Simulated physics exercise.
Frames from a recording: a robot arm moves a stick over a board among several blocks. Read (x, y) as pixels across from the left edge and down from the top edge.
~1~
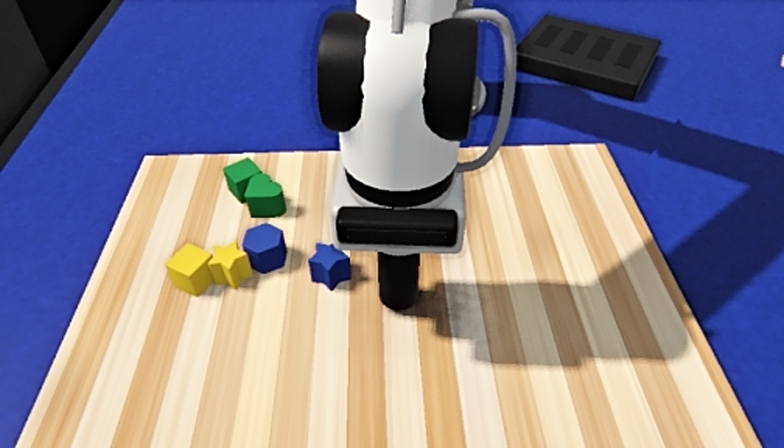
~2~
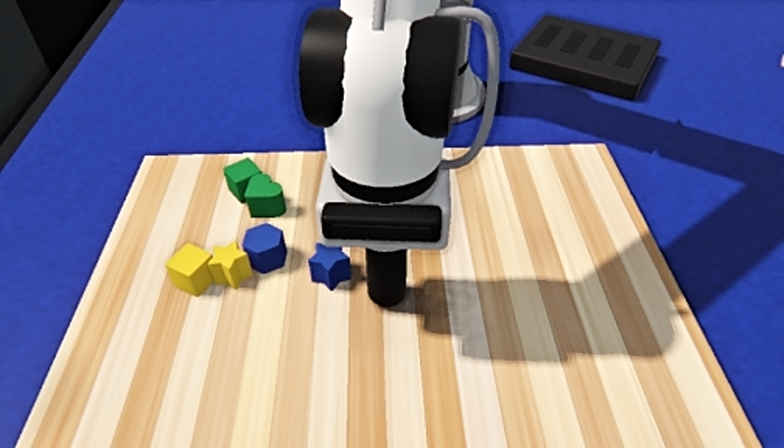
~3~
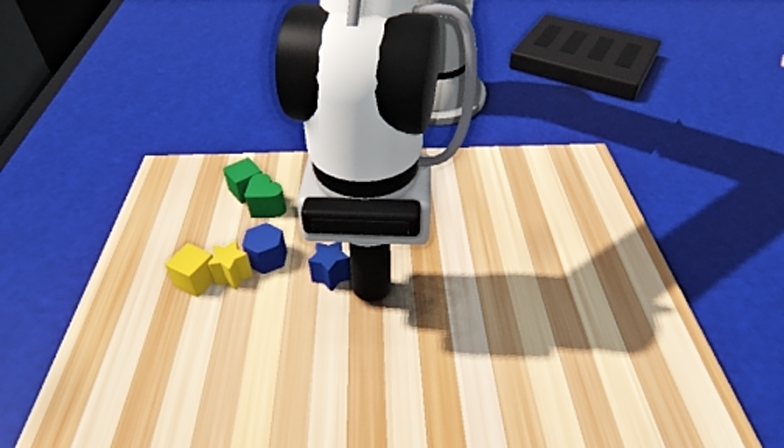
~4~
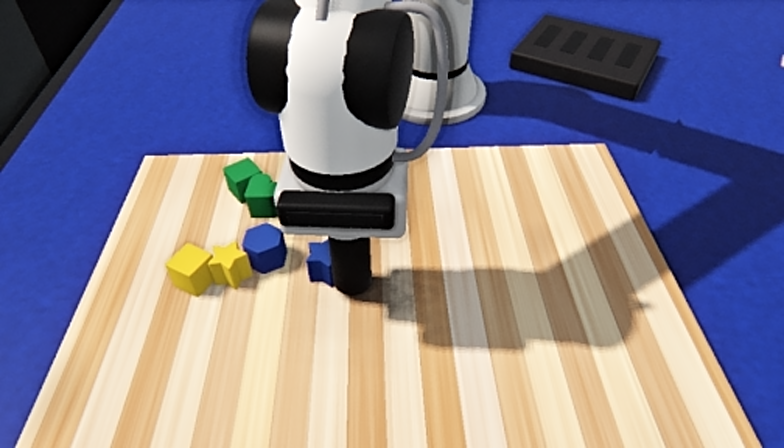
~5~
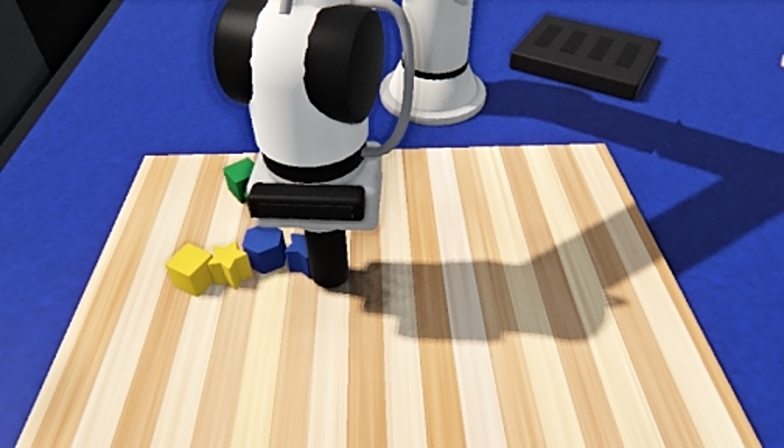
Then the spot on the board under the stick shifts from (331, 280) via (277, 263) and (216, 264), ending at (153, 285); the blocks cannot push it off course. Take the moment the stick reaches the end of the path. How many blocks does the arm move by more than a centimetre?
Most likely three or more.
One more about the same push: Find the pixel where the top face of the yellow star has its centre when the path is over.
Just about (112, 283).
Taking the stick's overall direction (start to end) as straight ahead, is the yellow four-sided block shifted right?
I believe not.
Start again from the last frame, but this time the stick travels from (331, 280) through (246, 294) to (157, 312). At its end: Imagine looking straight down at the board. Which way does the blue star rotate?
Turns clockwise.
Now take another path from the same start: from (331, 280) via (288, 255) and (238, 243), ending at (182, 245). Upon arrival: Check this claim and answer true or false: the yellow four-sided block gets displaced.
False.
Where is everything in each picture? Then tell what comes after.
The first frame shows tip of the stick at (399, 295), middles of tops, yellow four-sided block at (188, 258), yellow star at (227, 254), blue hexagonal block at (262, 237), blue star at (329, 253).
The second frame shows stick at (387, 292), nothing pushed.
The third frame shows stick at (372, 287), nothing pushed.
The fourth frame shows stick at (353, 281), blue star at (325, 250).
The fifth frame shows stick at (330, 274), yellow four-sided block at (188, 258), yellow star at (227, 254), blue hexagonal block at (262, 237), blue star at (305, 242).
What follows on the original path. One third of the way, stick at (275, 256); yellow star at (225, 252), turned 20° anticlockwise; blue hexagonal block at (223, 216); blue star at (254, 223).
Two thirds of the way, stick at (213, 258); yellow four-sided block at (139, 279), turned 15° anticlockwise; yellow star at (173, 261), turned 55° anticlockwise; blue hexagonal block at (202, 200), turned 25° clockwise; blue star at (222, 218), turned 50° clockwise.
At the end, stick at (150, 278); yellow four-sided block at (87, 311), turned 35° anticlockwise; yellow star at (112, 283), turned 85° anticlockwise; blue hexagonal block at (202, 200), turned 25° clockwise; blue star at (222, 218), turned 50° clockwise.
